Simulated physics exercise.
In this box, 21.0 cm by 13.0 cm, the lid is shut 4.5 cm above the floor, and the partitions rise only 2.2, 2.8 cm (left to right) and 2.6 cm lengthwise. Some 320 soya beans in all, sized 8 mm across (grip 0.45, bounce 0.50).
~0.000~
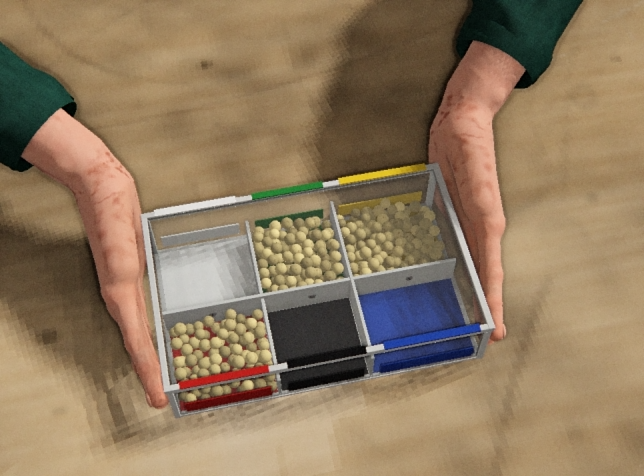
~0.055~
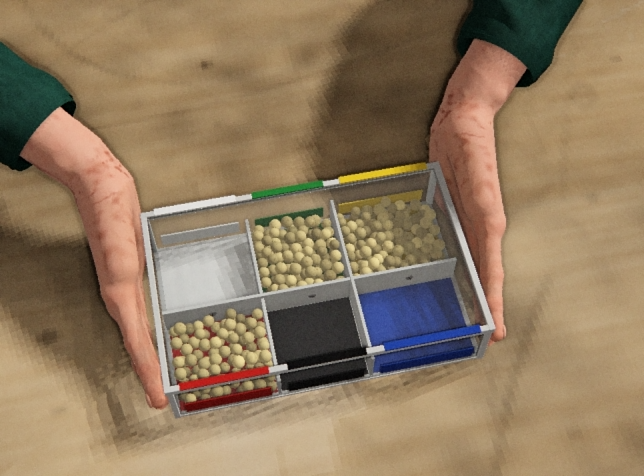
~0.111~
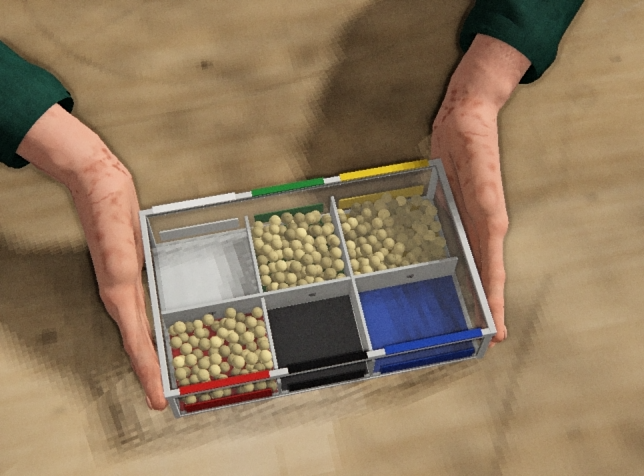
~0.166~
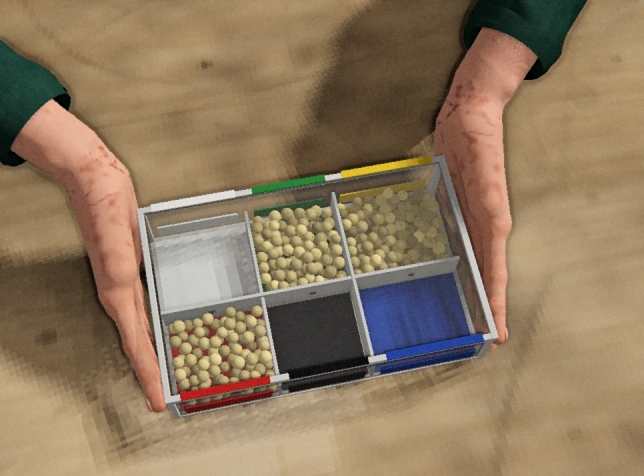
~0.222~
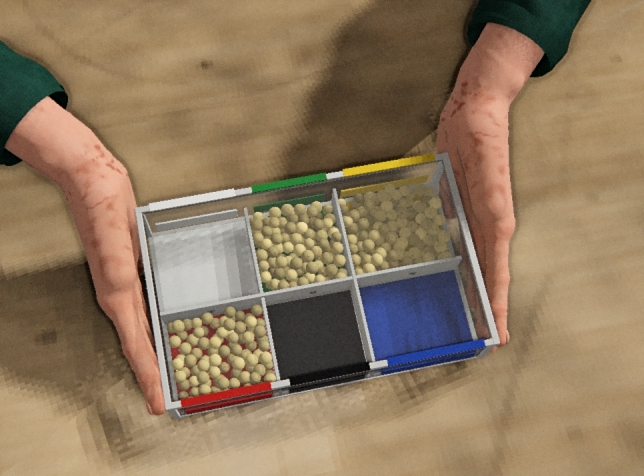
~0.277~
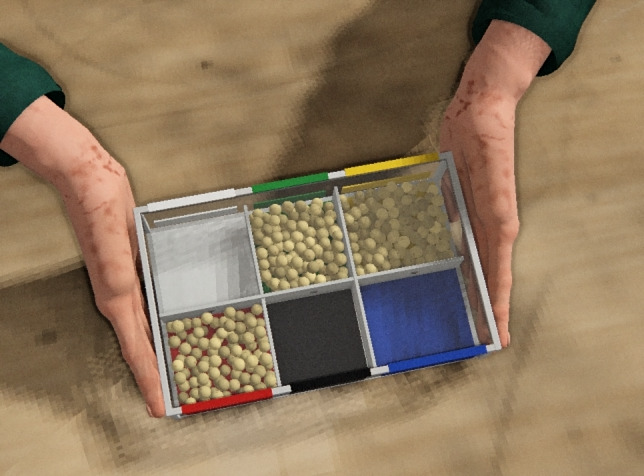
Two hands held a clear divided box with pale round beans in the red, green and yellow sections, and tilted it slightly toward the front left while the beans stayed in their sections.
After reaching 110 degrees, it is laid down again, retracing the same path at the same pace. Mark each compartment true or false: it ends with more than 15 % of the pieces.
Red compartment: True, blue compartment: True, green compartment: False, yellow compartment: False, white compartment: False, black compartment: True.
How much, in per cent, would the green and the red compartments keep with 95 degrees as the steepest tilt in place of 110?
With that change it's green at 10 per cent and red at 30 per cent.
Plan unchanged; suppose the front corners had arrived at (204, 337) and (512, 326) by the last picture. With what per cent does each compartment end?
Result - red: 0 %; blue: 40 %; green: 10 %; yellow: 50 %; white: 0 %; black: 5 %.
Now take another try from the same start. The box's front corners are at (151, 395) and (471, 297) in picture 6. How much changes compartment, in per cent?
I'd say close to 75 in a hundred.
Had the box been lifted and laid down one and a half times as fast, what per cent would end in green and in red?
Green 0 %, red 30 %.
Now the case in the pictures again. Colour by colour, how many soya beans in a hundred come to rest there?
The red one ends with 35, blue 35, green 0, yellow 0, white 0 and black 30 per cent.
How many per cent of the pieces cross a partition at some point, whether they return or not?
Around 75 in a hundred.
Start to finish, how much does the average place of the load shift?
Some 6.0 cm.
After 1.49 s, tilt 110 degrees; red 30 %, blue 30 %, green 5 %, yellow 10 %, black 25 %.
After 2.29 s, tilt 50 degrees; red 35 %, blue 35 %, black 30 %.
Then, at 3.12 s, tilt 0 degrees; red 35 %, blue 35 %, black 30 %.
At rest (3.8 s), red 35 %, blue 35 %, green 0 %, yellow 0 %, white 0 %, black 30 %.
